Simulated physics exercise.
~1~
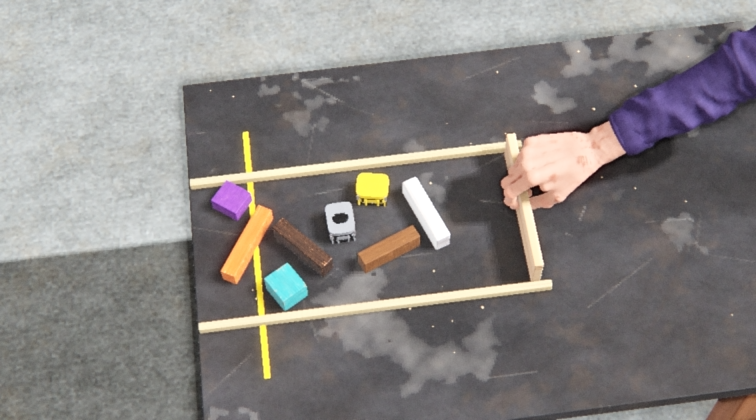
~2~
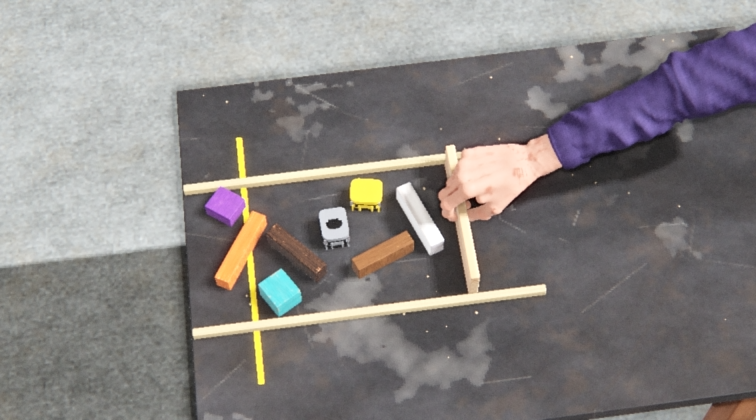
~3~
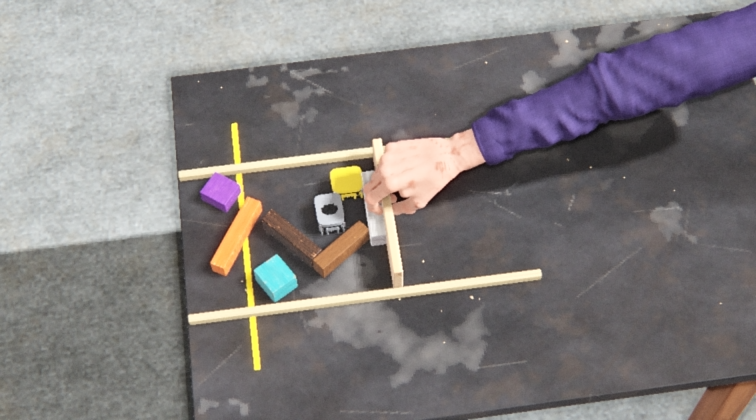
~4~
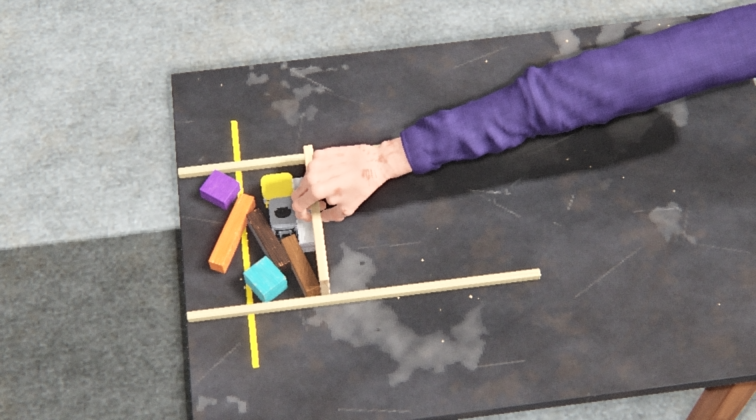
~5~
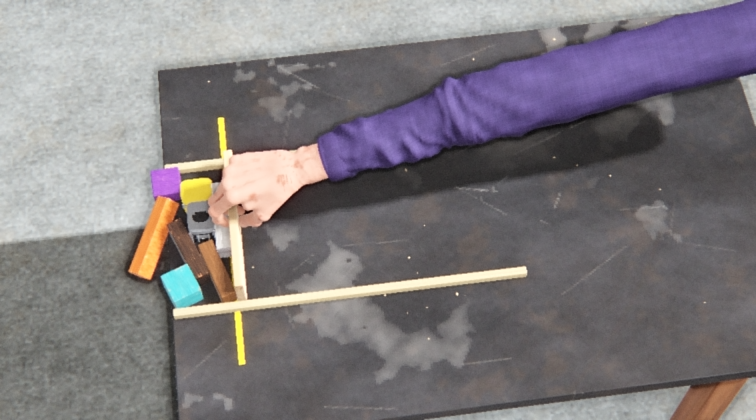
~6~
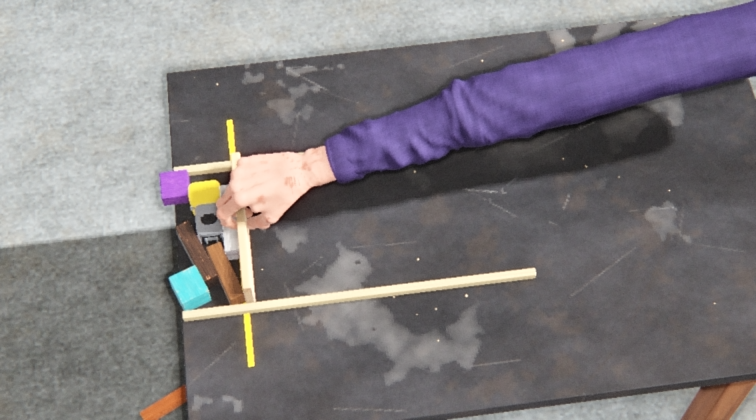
On a dark, scuffed tabletop, a hand in a purple sleeve slides a wooden board leftward between two rails, gathering blocks and small pieces toward the edge. The board stops at a yellow strip, and the orange bar drops off while the purple and teal blocks remain at the edge.
